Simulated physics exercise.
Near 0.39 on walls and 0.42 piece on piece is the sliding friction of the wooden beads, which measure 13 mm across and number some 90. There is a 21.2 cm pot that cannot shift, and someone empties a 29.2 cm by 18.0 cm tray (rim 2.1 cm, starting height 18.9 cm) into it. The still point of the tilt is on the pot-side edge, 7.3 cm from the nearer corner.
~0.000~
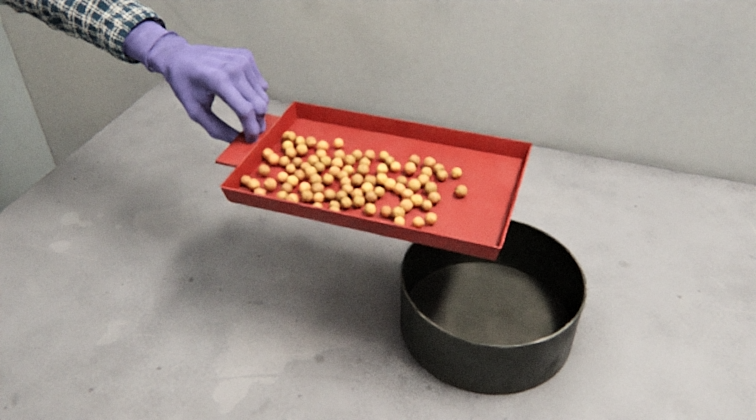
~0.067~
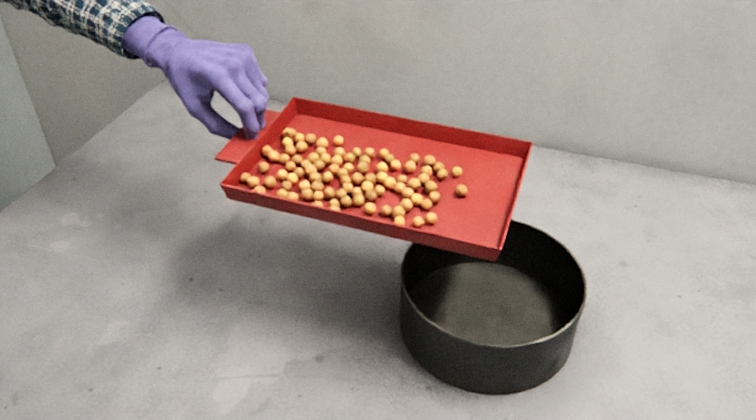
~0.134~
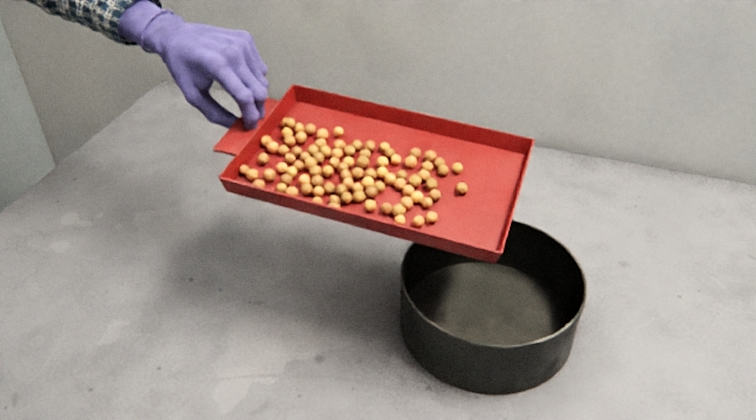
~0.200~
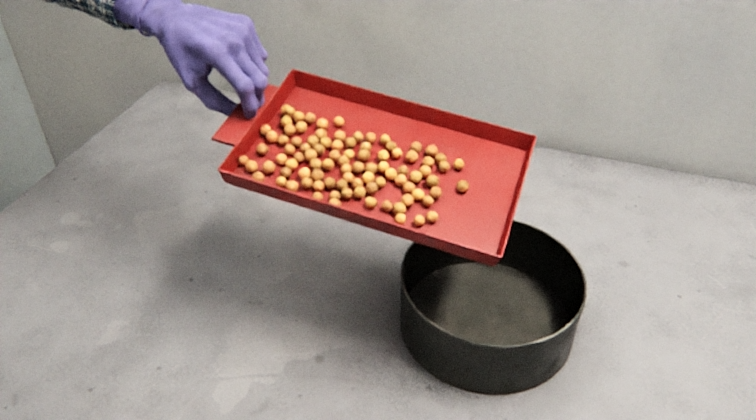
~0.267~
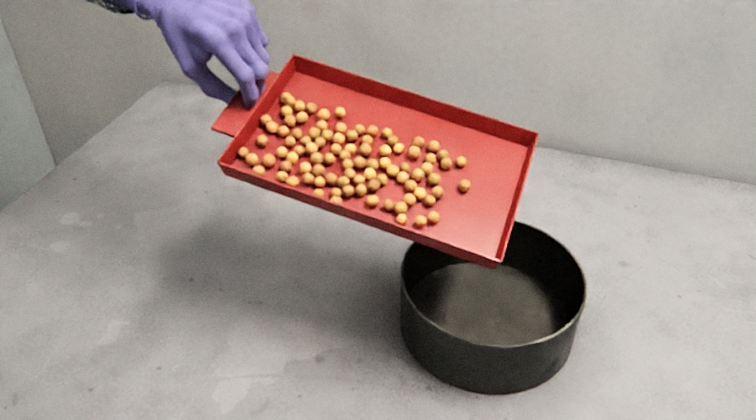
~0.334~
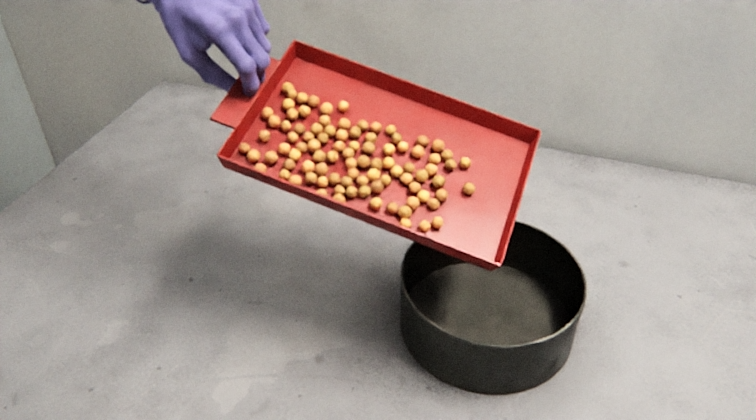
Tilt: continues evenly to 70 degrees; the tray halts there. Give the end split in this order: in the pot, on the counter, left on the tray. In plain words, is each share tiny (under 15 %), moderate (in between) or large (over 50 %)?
Pot: Tiny; counter: Tiny; left on the tray: Large.
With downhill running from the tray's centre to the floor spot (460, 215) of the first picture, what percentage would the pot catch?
My guess is roughly 10 percent.
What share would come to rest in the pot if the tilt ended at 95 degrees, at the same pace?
Roughly 65 %.
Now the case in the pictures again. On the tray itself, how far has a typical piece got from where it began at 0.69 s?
About 8 cm.
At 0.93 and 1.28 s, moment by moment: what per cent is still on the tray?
100 then 100.
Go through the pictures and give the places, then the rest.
Tray tilt 0 degrees, front corners at (226, 185) and (497, 244); middle of the pieces at (343, 176); pot at (493, 274), in the first frame.
Tray tilt 1 degrees, front corners at (226, 183) and (498, 245); middle of the pieces at (343, 174), in the second frame.
Tray tilt 5 degrees, front corners at (225, 176) and (498, 248), lowest corner right front; middle of the pieces at (343, 168), in the third frame.
Tray tilt 10 degrees, front corners at (224, 168) and (498, 252), lowest corner right front; middle of the pieces at (344, 161), in the fourth frame.
Tray tilt 14 degrees, front corners at (223, 160) and (498, 256), lowest corner right front; middle of the pieces at (345, 156), in the fifth frame.
Tray tilt 19 degrees, front corners at (223, 154) and (498, 260), lowest corner right front; middle of the pieces at (348, 154); pot at (493, 274). The tray's pace is about 70 degrees a second, in the sixth frame.
After 0.69 s, tilt 44 degrees; the tray holds 100 %, the pot 0 %.
After 0.93 s, tilt 60 degrees; the tray holds 100 %, the pot 0 %.
After 1.28 s, tilt 70 degrees; the tray holds 100 %, the pot 0 %.
At rest (2.3 s), pot 5 %, counter 0 %, tray 95 %.
